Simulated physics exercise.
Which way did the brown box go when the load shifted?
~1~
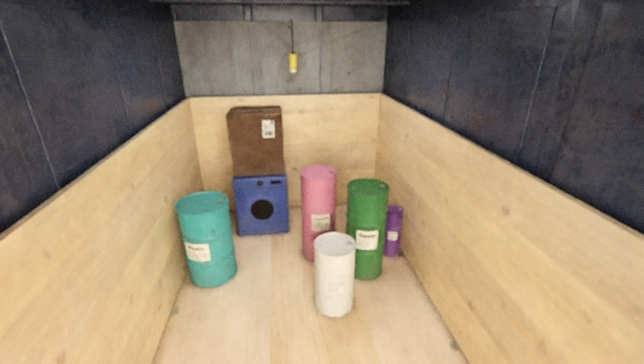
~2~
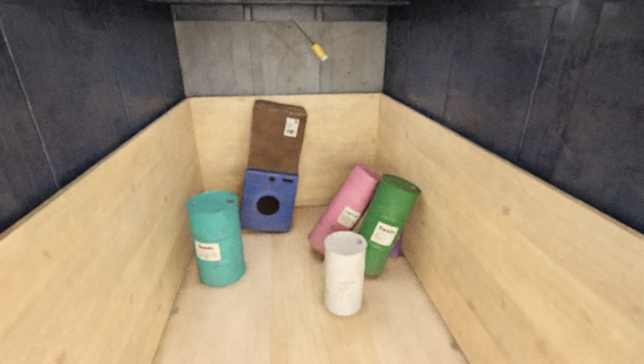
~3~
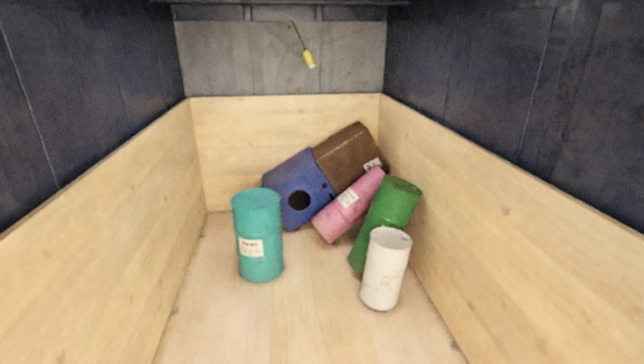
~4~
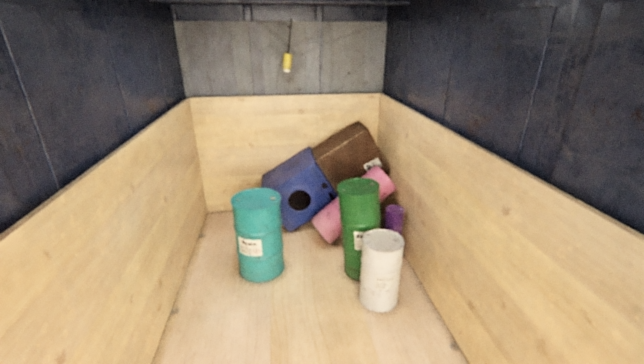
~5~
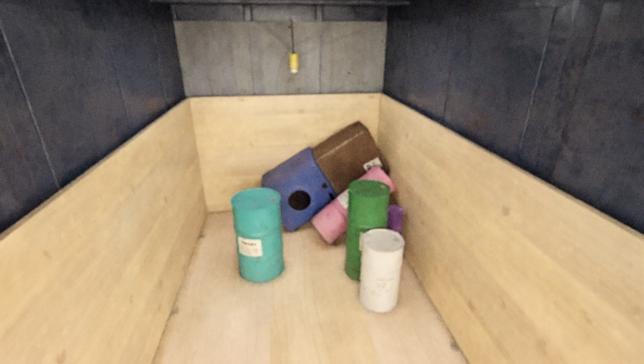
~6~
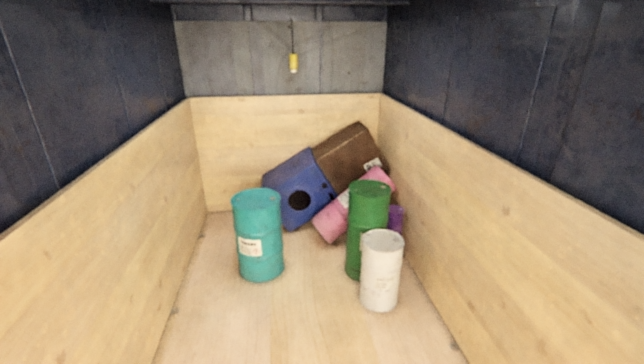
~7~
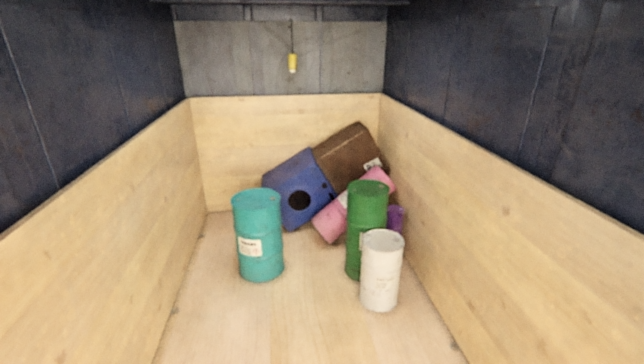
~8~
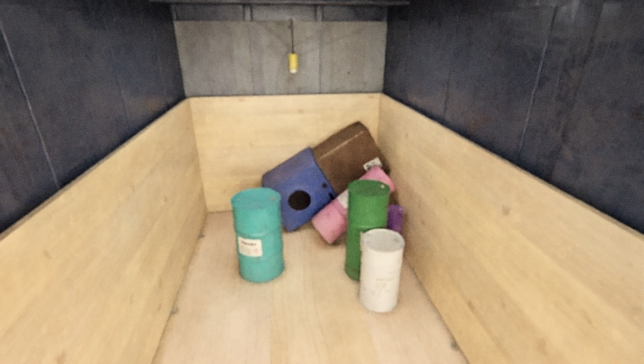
The brown box went to the right, coming down from its place on top of the blue appliance.
